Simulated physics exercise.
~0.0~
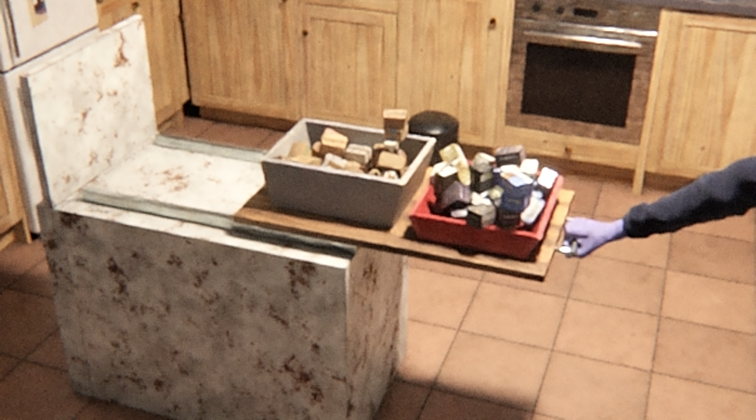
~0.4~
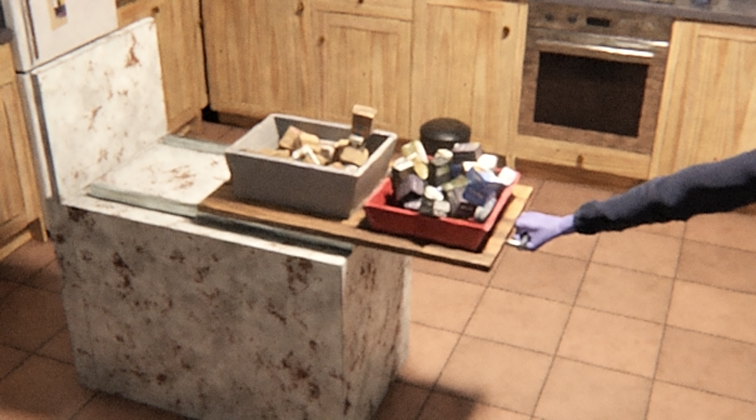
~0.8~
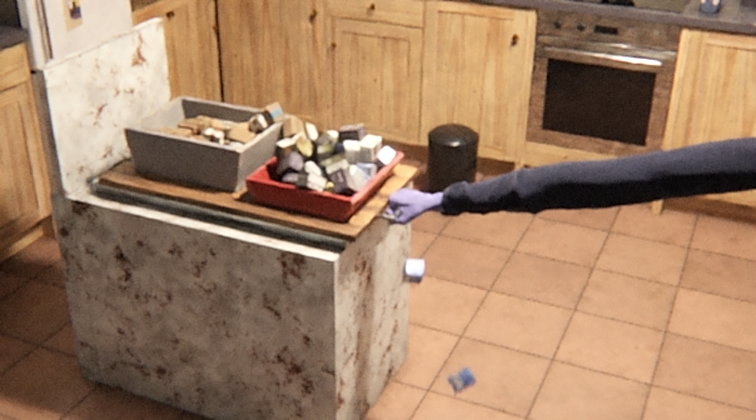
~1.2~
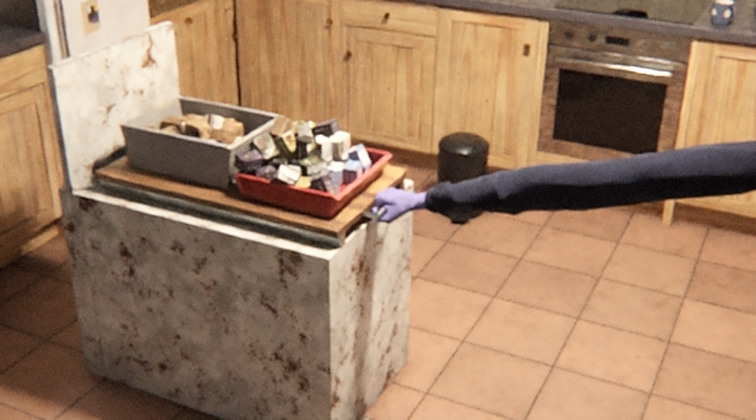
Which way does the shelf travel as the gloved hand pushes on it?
The shelf moves to the left, sliding in over the blotchy white unit towards its back panel.
